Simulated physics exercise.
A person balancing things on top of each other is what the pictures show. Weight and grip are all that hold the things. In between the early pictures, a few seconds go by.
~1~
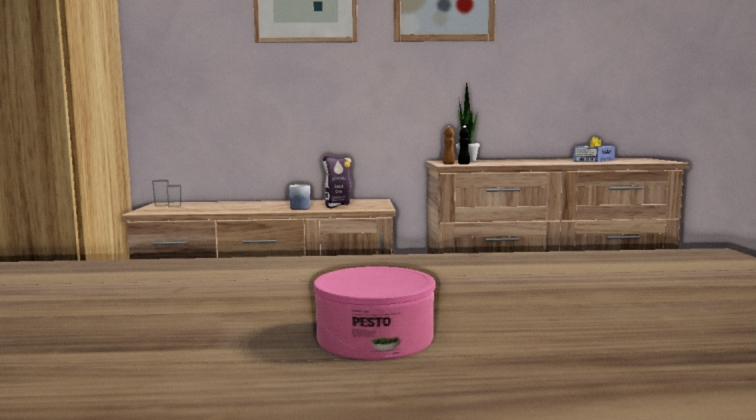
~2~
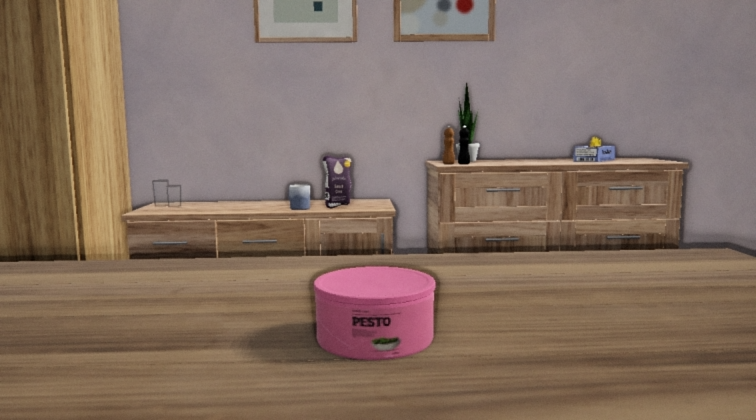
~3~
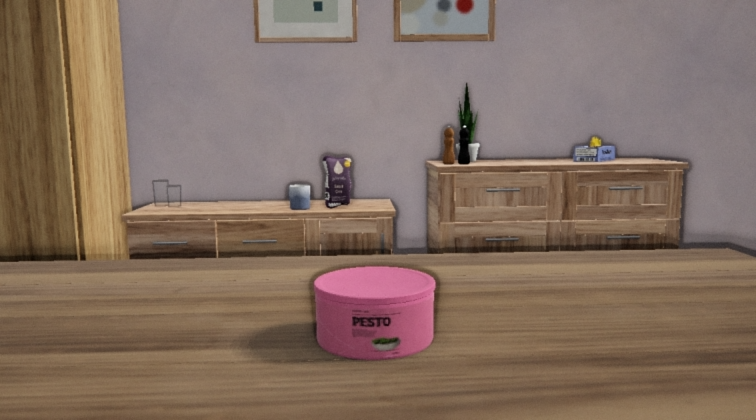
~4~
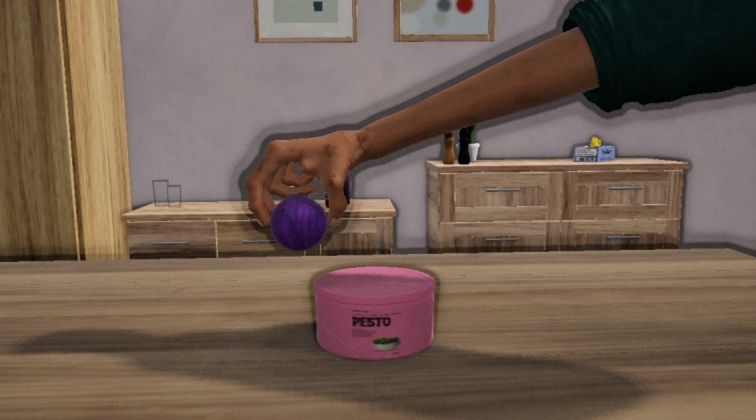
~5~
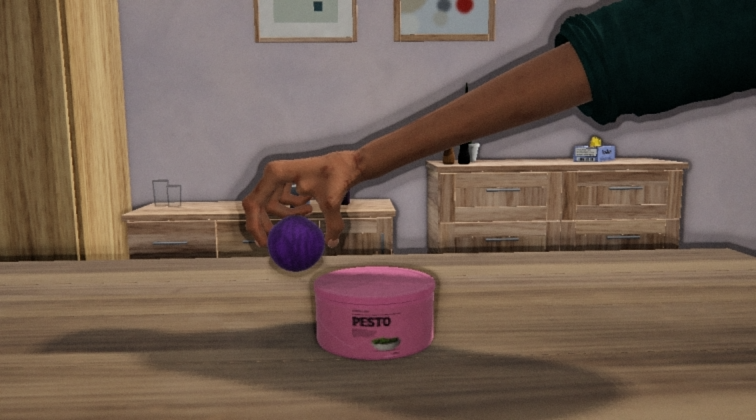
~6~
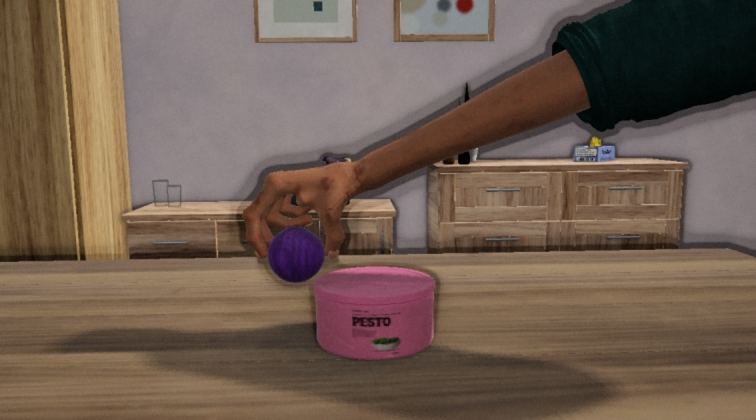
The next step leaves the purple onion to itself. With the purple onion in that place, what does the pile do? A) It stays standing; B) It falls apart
It falls apart.
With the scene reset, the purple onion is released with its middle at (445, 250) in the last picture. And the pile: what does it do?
Observed: Pile falls.
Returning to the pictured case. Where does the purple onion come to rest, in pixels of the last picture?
The object winds up at approximately (255, 314).
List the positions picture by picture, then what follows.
In the first frame, the last thing is not in view yet; pink tub (375, 310).
In the second frame, the last thing is not in view yet; pink tub (375, 310).
In the third frame, the last thing is not in view yet; pink tub (375, 310).
The fourth frame shows coming down; purple onion (299, 223); pink tub (375, 310).
The fifth frame shows coming down; purple onion (296, 243); pink tub (375, 310).
The sixth frame shows in place under the hand; purple onion (296, 254); pink tub (375, 310).
Then, 0.20 s later than the last frame, purple onion moved a little near (285, 274).
Then, 0.30 s later than the last frame, purple onion now fallen.
Then, 0.40 s later than the last frame, nothing new.
When it is over, fallen, purple onion; pink tub as before. End places, in pixels of the last picture, purple onion near (256, 314). The pile comes apart.
